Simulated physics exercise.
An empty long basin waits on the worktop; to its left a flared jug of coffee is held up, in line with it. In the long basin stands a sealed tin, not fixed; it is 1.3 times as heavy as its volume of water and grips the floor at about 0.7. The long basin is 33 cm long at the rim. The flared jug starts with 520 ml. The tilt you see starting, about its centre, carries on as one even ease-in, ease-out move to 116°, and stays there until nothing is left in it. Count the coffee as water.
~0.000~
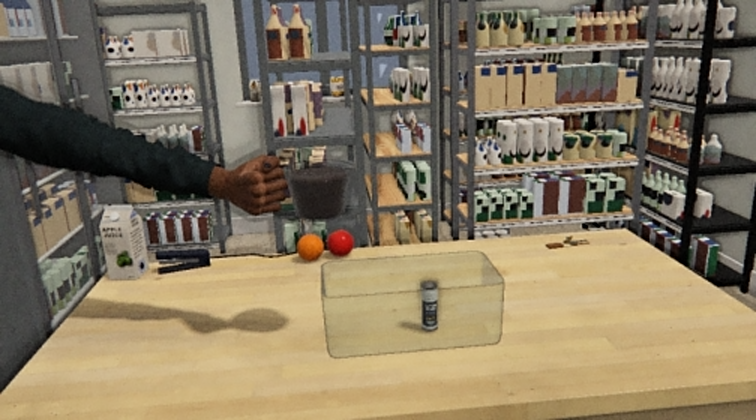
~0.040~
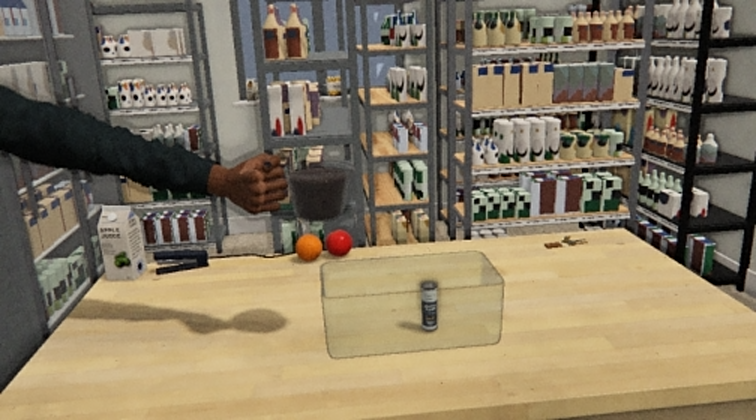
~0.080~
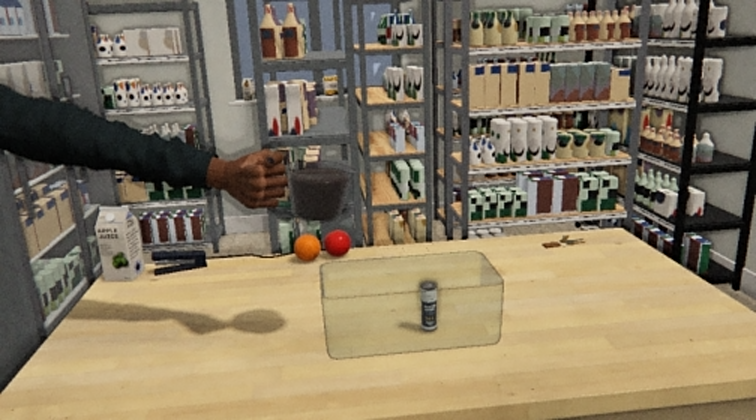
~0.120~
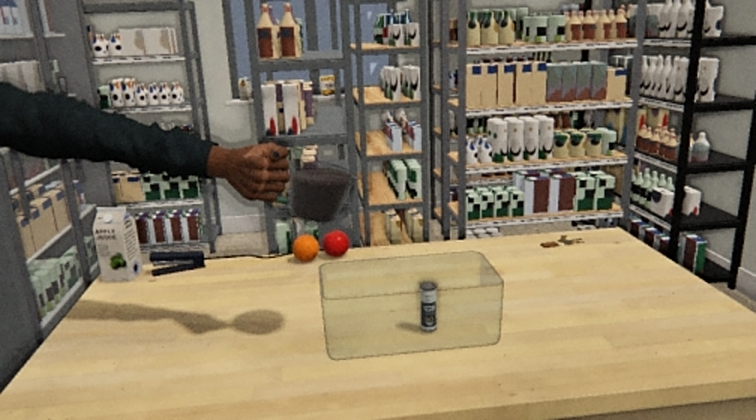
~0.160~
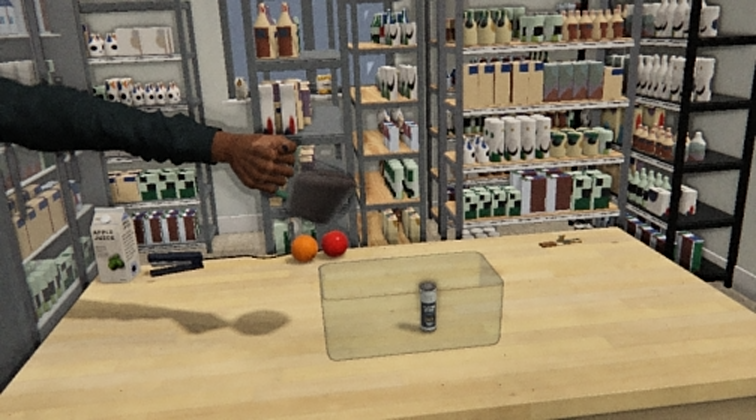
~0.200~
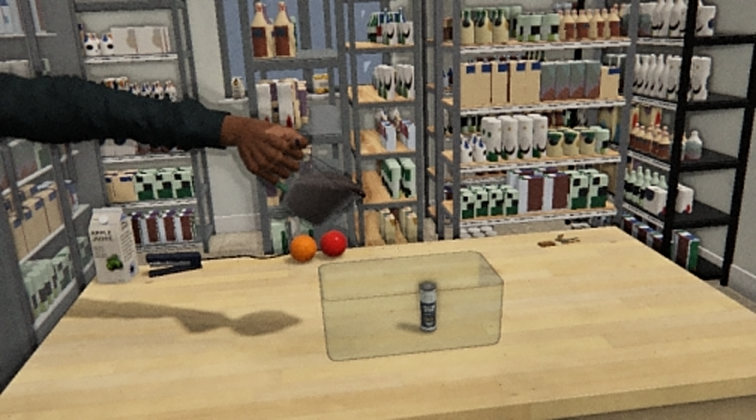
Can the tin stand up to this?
The tin keeps standing.
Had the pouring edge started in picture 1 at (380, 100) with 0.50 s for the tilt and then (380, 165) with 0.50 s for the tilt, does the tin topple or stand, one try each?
First it falls; then it topples.
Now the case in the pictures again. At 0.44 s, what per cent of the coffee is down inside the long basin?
About 36 per cent.
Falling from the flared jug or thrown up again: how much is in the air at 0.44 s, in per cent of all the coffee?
About 42 per cent.
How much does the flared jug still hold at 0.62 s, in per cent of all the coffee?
About 1 per cent.
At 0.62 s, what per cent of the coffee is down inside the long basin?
Some 94 per cent.
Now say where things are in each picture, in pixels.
The first frame shows tilt 0°; pouring edge (356, 165); surface from (288, 175) to (348, 172); the long basin's rim runs from (322, 280) to (493, 267); the tin's top is at (429, 287).
The second frame shows tilt 2°; pouring edge (356, 167); surface from (288, 175) to (348, 172).
The third frame shows tilt 7°; pouring edge (358, 171); surface from (289, 175) to (349, 174).
The fourth frame shows tilt 16°; pouring edge (360, 177); surface from (292, 174) to (352, 176).
The fifth frame shows tilt 27°; pouring edge (362, 186); surface from (294, 177) to (355, 180).
The sixth frame shows tilt 40°; pouring edge (362, 196); surface from (290, 186) to (358, 189); 3 per cent is over the edge.
After 0.44 s the tilt is 112° and 21 per cent is still to pour; the tin stands where it began.
After 0.62 s the tilt is 116° and 1 per cent is still to pour; the tin stands where it began.
After 0.80 s the tilt is 116° and 0 per cent is still to pour; the tin stands where it began.
After 1.00 s the tilt is 116° and 0 per cent is still to pour; the tin stands where it began.
In the end the tin stands where it began.
